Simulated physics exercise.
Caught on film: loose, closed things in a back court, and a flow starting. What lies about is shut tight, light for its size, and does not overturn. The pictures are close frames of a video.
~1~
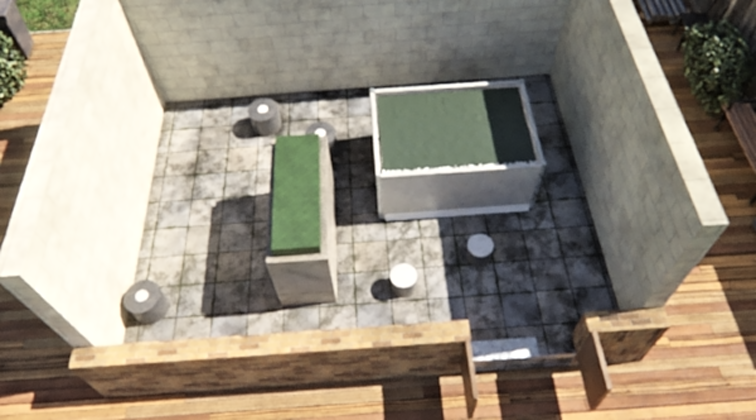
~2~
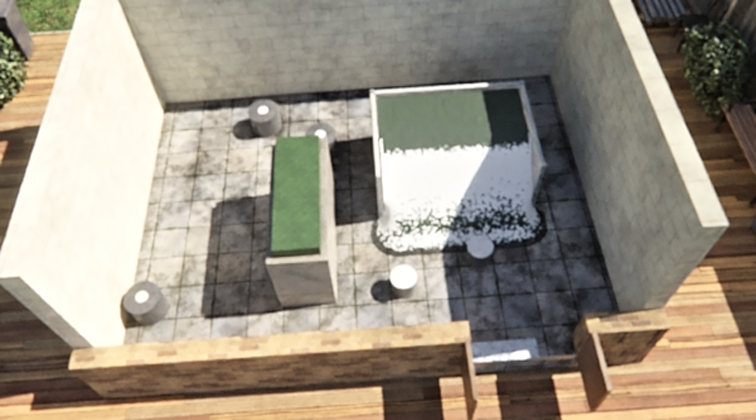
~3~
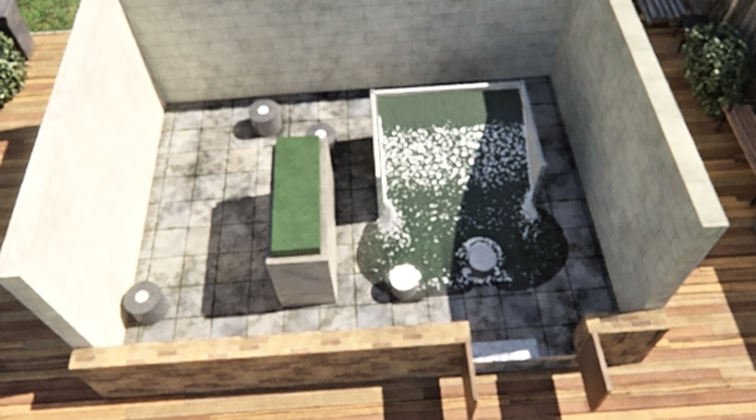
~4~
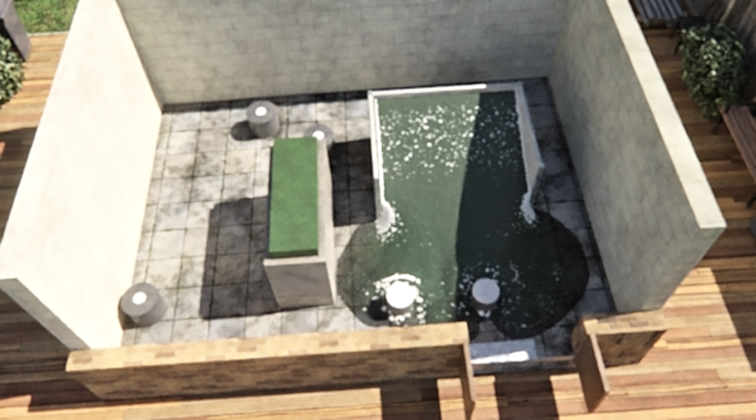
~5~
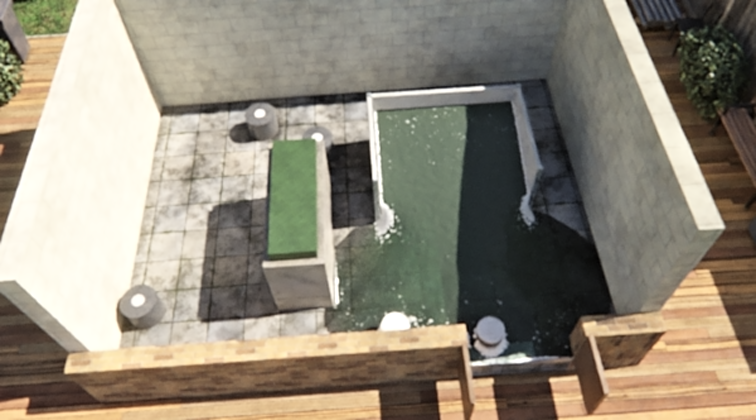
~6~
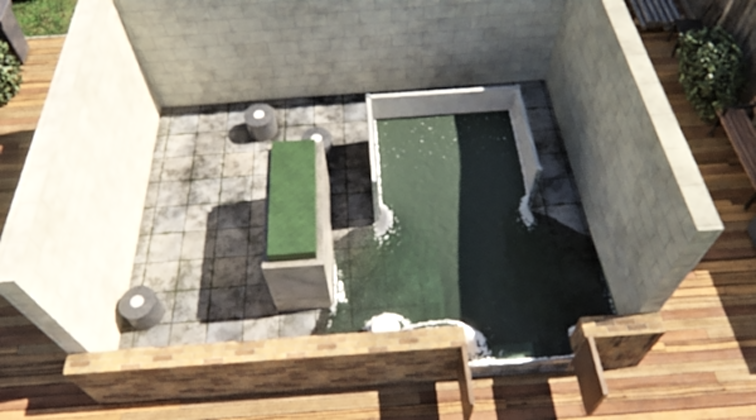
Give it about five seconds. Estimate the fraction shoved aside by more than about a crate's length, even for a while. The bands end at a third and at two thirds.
That comes to between one and two thirds.
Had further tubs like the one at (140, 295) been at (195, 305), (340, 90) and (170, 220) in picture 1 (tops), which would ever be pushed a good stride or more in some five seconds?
In turn: Pushed that far, under that, yes.
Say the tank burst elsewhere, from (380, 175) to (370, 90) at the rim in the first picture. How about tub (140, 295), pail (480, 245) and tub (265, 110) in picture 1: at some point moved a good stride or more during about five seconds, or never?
In that order: Pushed that far, short of that, pushed that far.
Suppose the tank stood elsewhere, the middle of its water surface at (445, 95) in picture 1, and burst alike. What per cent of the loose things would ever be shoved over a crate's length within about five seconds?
Close to 60 %.
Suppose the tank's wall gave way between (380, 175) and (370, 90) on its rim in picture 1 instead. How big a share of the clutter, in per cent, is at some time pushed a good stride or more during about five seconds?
Some 80 per cent.
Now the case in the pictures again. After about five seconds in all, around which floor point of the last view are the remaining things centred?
Around (270, 153).
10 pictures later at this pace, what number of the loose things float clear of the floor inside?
That makes 1.
A moment on, 2 of 5 are well off their spots; 1 afloat.
Next, 2 of 5 are well off their spots; 1 afloat.
Later, 3 of 5 are well off their spots; 0 afloat.
In the end, 3 of 5 are well off their spots, and 3 have been at some point; 0 afloat.
